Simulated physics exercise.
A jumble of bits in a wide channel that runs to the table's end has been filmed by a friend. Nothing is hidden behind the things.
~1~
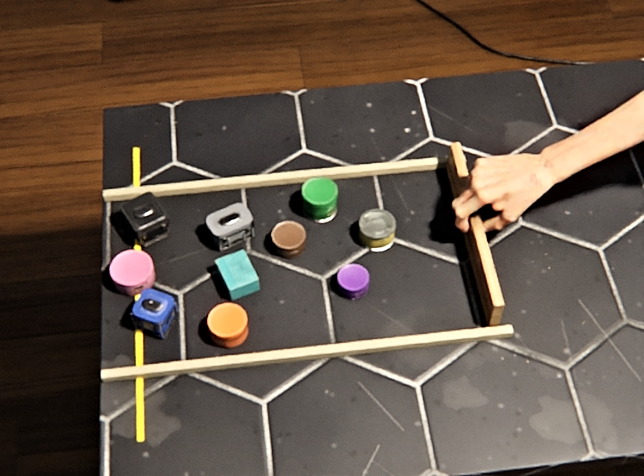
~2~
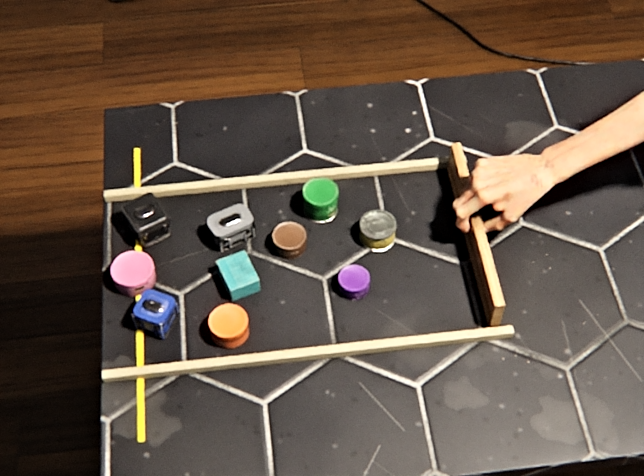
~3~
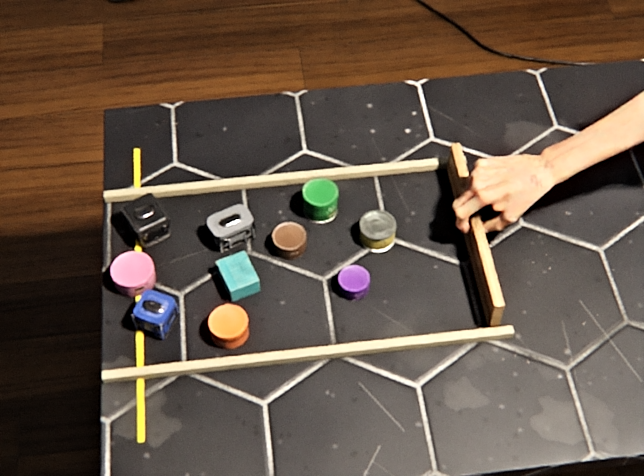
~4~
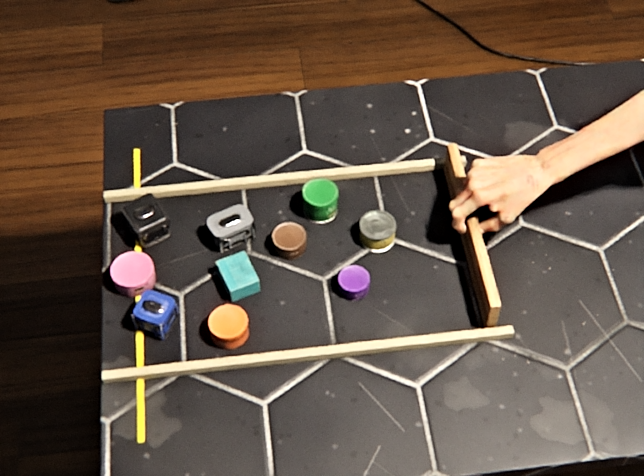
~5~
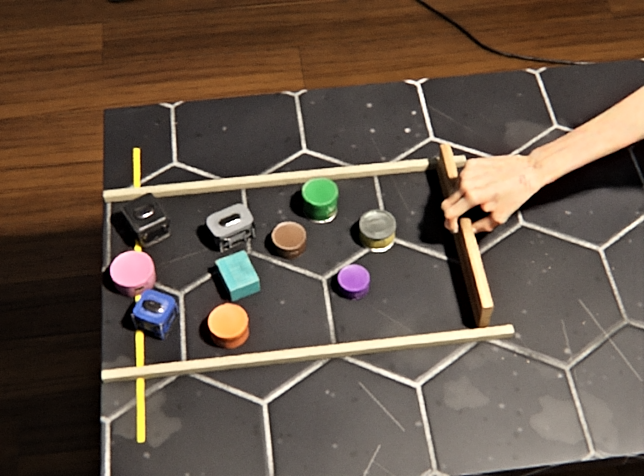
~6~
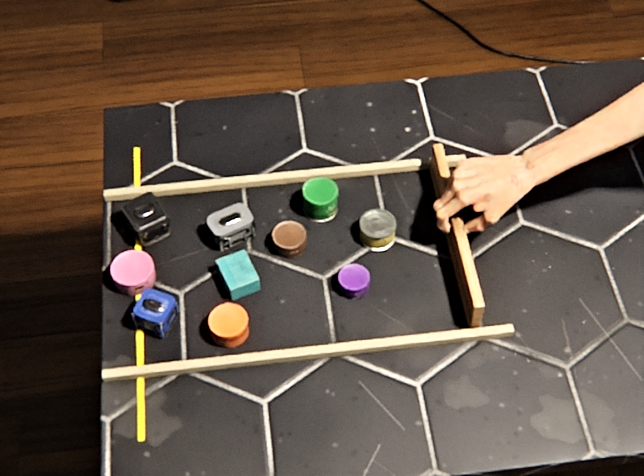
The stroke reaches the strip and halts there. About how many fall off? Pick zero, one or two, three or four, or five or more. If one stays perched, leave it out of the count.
Five or more fall off.
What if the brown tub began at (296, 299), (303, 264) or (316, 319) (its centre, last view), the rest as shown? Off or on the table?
Brown tub: Stays put; stays put; stays put.
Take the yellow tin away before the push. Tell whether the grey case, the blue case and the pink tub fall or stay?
Grey case - gone; blue case - gone; pink tub - gone.
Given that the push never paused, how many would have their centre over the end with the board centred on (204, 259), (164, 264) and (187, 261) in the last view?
In order: 0, 1, 1.
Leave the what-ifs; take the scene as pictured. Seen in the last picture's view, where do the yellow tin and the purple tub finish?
The yellow tin comes to rest close to (119, 264), while the purple tub rests close to (123, 310).
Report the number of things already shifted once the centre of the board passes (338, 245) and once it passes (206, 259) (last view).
Counts: 4 / 10.
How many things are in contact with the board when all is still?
4 in contact.
A little later, none off yet; pink tub at rest near (134, 273); black case at rest near (146, 220); blue case at rest near (156, 313).
When it is over, the number that fall off is five or more; down, brown tub, turquoise block, grey case, blue case, black case and pink tub.
